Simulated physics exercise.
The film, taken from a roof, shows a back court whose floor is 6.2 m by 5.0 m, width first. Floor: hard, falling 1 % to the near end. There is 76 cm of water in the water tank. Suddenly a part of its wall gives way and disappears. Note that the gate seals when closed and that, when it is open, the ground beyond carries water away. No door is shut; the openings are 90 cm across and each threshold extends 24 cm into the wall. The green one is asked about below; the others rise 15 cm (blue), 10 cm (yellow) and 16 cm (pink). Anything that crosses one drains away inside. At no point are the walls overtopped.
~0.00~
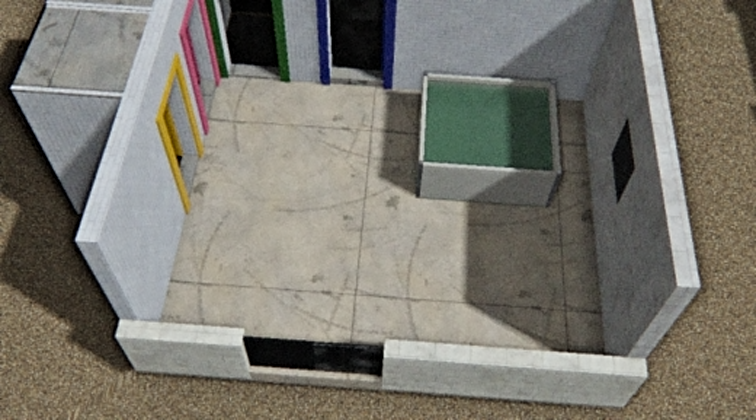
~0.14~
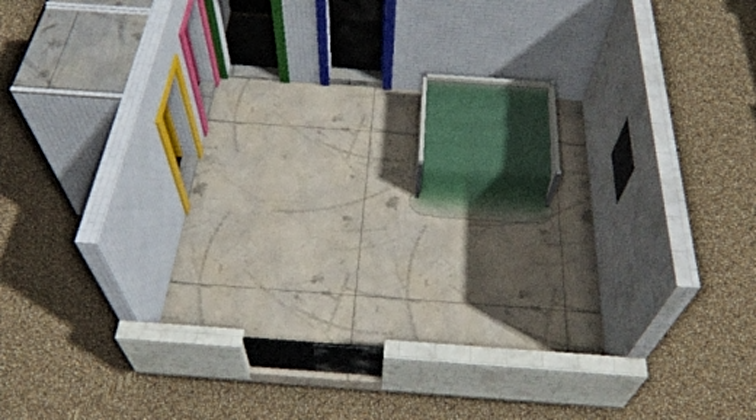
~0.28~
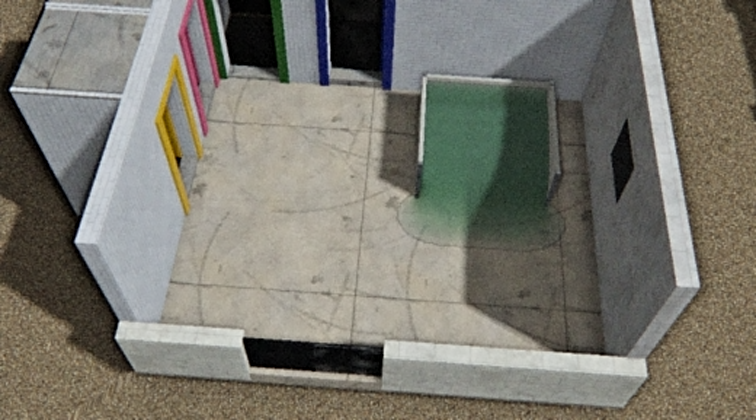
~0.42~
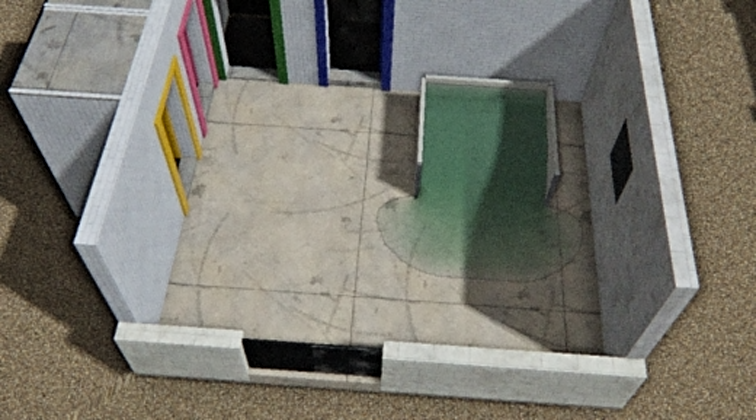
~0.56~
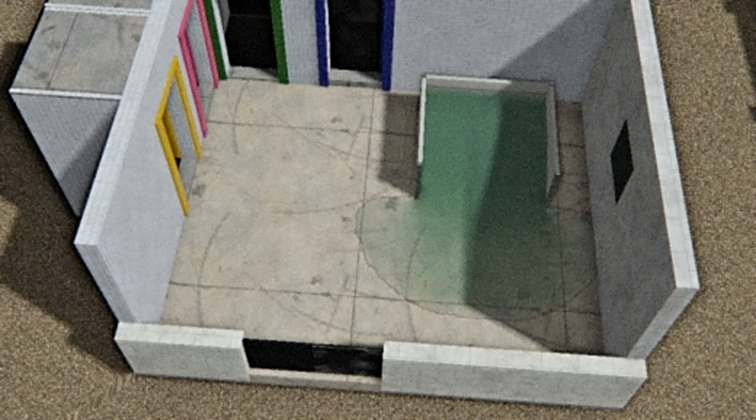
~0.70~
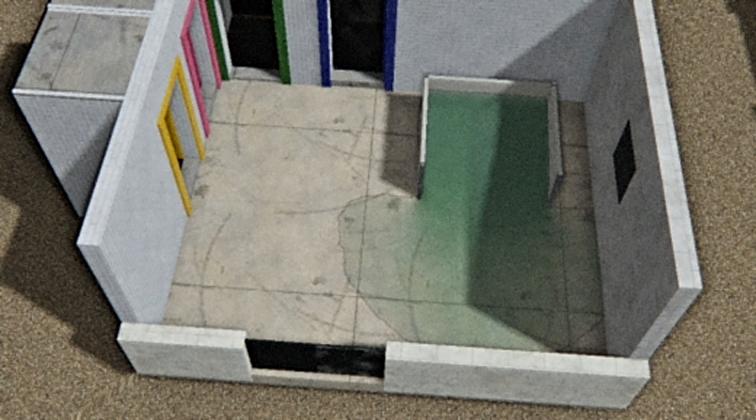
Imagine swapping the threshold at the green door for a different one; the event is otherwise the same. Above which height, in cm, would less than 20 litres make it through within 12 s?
Above roughly 14 cm.
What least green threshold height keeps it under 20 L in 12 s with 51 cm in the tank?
Then roughly 7.0 cm.
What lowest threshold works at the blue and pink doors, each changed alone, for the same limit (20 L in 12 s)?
You'd want some 5.5 cm at blue and some 7.5 cm at pink.
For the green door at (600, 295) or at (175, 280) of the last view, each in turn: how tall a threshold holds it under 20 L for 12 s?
In turn: About 20 cm, about 17 cm.
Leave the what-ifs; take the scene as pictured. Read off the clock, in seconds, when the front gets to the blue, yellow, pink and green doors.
Blue at 5.5 seconds, yellow at 3.2 seconds, pink at 3.8 seconds, green at 4.5 seconds.
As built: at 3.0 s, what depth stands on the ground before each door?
Lab note, depth in cm: Blue 0; yellow 0; pink 0; green 0.
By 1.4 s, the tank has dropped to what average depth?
The mean depth is about 30 cm.
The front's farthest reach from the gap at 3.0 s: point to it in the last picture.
Lab note: Front tip approx. at (157, 350).
After 1.4 s water covers 40 % of the floor, deepest (50 cm) near (605, 383); it has not reached the green door.
After 3.0 s water covers 50 % of the floor, deepest (34 cm) near (157, 350); it has not reached the green door.
After 12.0 s water covers 95 % of the floor, deepest (16 cm) near (565, 380); 6 cm at the green door, 171 litres in over its 6 cm threshold.
At the green door as built, the water arrived by 4.3 s and peaked near 18 cm at 6.0 s.
With a threshold of 12.5 cm, 34 litres would have come in within the 12 s; with 17 cm, 5 litres. So under 20 litres takes about 14 cm.
